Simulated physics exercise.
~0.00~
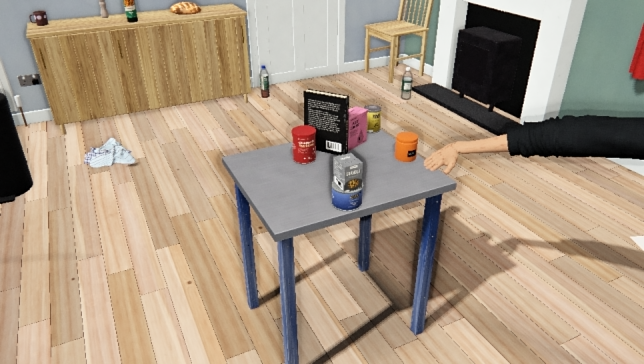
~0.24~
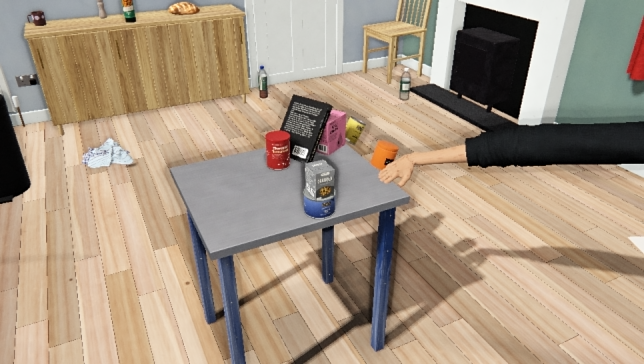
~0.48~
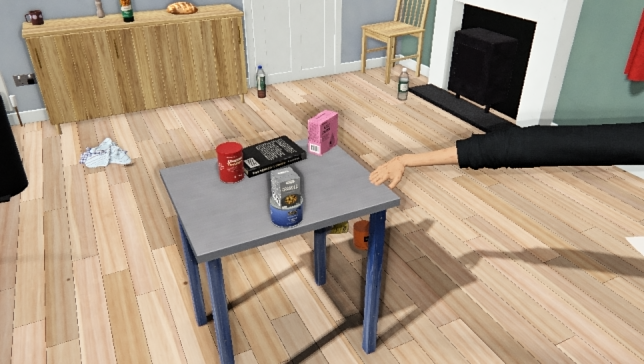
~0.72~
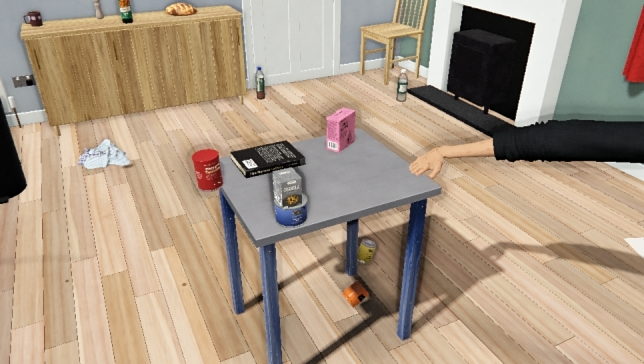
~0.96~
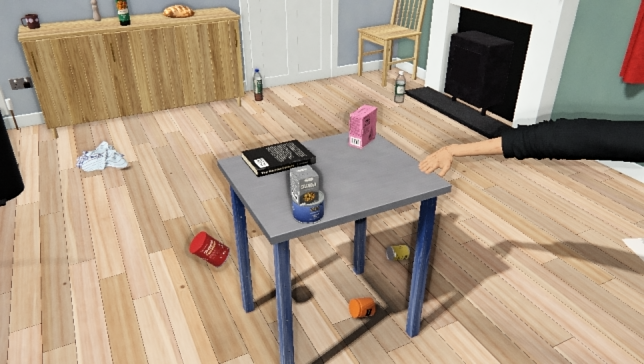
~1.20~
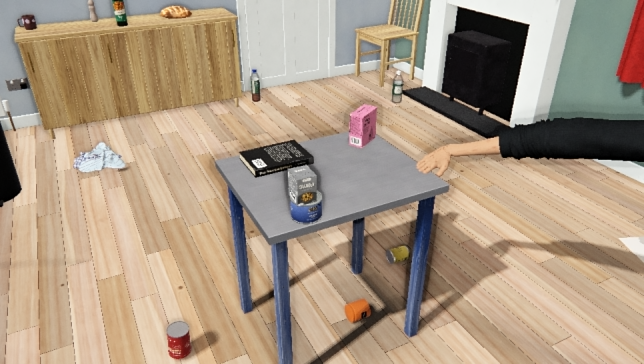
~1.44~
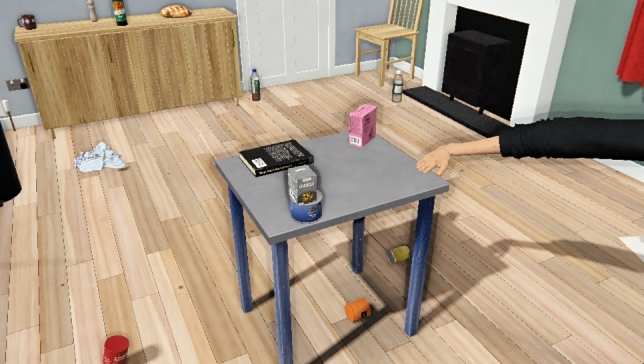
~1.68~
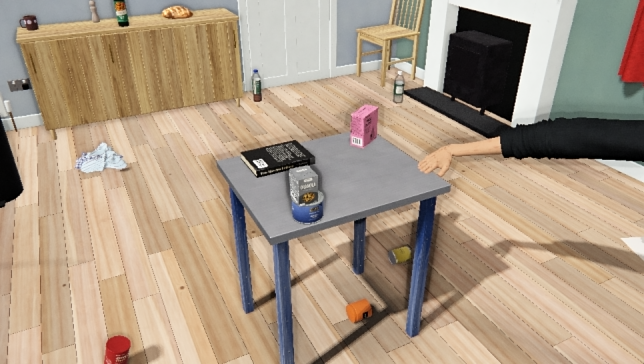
The footage shows a hand at the edge of a small grey table as it slides left and then back right; the black book topples flat, the orange jar, yellow tin and red tin end up on the floor, and the pink packet, grey packet and blue tub stay on top.
